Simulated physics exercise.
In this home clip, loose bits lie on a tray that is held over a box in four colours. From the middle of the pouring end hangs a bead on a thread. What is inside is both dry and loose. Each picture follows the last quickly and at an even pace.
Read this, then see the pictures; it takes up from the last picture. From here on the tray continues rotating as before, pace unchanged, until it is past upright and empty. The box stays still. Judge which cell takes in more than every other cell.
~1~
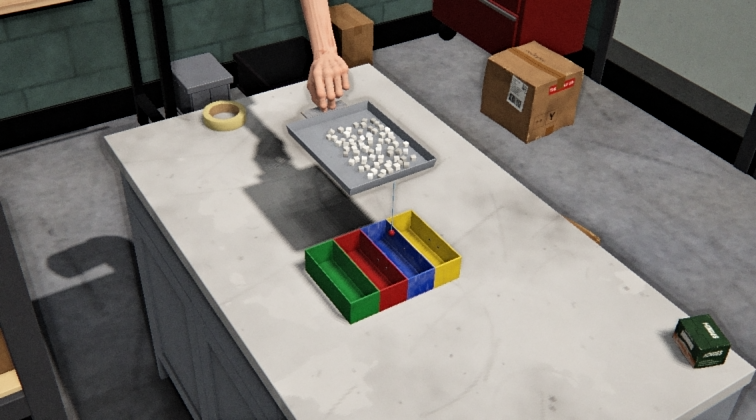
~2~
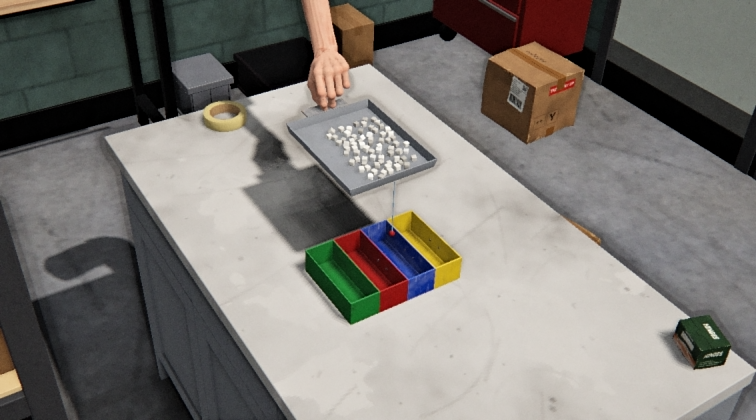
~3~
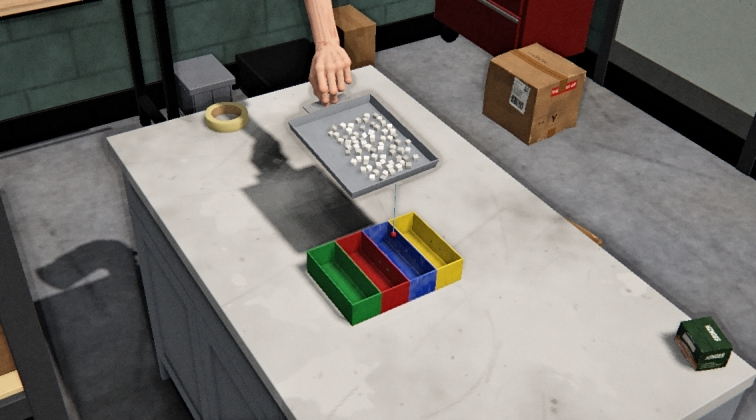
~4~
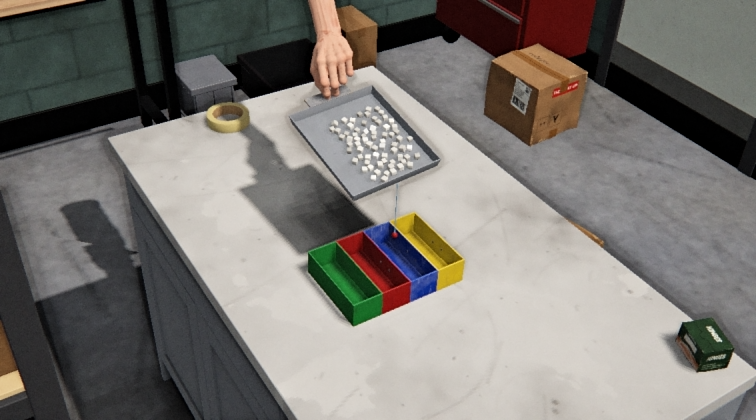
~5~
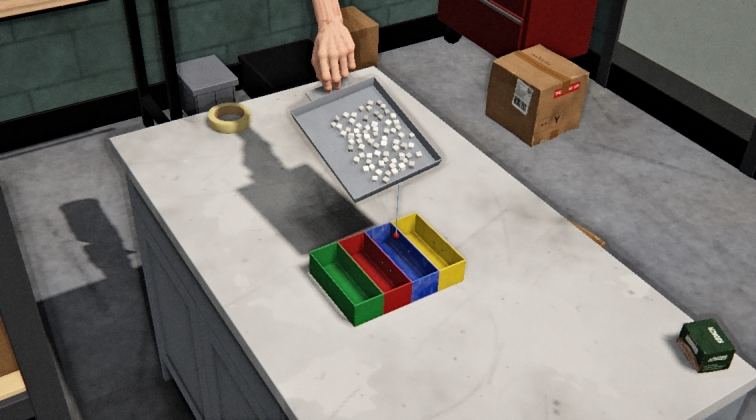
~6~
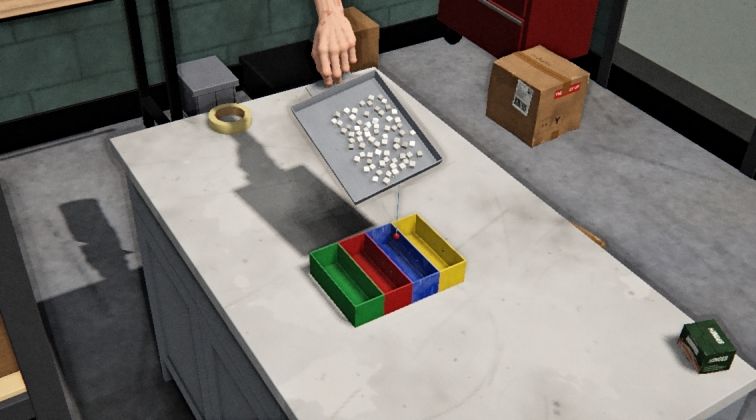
The red cell takes in the most.
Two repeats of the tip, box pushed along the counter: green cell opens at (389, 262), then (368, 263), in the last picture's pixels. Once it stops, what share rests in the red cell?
About 0% on the first try and 30% on the second.
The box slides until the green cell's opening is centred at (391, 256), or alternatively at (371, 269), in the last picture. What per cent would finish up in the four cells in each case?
It would be roughly 30 per cent in the first placement and roughly 80 per cent in the second.
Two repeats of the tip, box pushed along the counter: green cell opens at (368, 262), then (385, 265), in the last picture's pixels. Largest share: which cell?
Try one: The green cell; try two: The cell in green.
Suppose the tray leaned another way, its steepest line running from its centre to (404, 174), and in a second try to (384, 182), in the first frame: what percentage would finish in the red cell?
In turn, 0 percent and then 30 percent.
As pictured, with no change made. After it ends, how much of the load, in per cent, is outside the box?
0 per cent.
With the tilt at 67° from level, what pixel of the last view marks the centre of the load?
Roughly at (373, 175).
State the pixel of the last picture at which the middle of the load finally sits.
I'd say the middle ends up at about (382, 288).
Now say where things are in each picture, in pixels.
Corners of the pouring end at (351, 187) and (434, 158), level; middle of the load at (365, 149), sugar cubes; bead on its thread at (391, 233); green cell at (365, 306); red cell at (393, 294); blue cell at (421, 282); yellow cell at (447, 271), in the first frame.
Corners of the pouring end at (351, 188) and (434, 158), level; middle of the load at (366, 149), in the second frame.
Corners of the pouring end at (353, 191) and (436, 159), tipped barely, lowest at the left corner; middle of the load at (368, 148), in the third frame.
Corners of the pouring end at (354, 194) and (438, 158), tipped a little, lowest at the left corner; middle of the load at (369, 145), in the fourth frame.
Corners of the pouring end at (355, 196) and (440, 158), tipped clearly, lowest at the left corner; middle of the load at (371, 142), in the fifth frame.
Corners of the pouring end at (356, 199) and (440, 158), tipped clearly, lowest at the left corner; middle of the load at (371, 140); green cell at (369, 309); red cell at (398, 297); blue cell at (425, 286); yellow cell at (452, 274), in the sixth frame.
Soon, tray tipped steeply; all on the tray.
A while on, tray tipped past a quarter turn; nearly all on the tray; a stray few in the green cell; a stray few in the red cell.
Towards the end, tray tipped past a quarter turn; about half in the red cell; about a quarter in the green cell; about a quarter in the blue cell; a stray few falling or outside the box.
Finally, tray tipped past a quarter turn; about half in the red cell; about a quarter in the green cell; about a quarter in the blue cell; none in the yellow cell; a stray few outside the box.
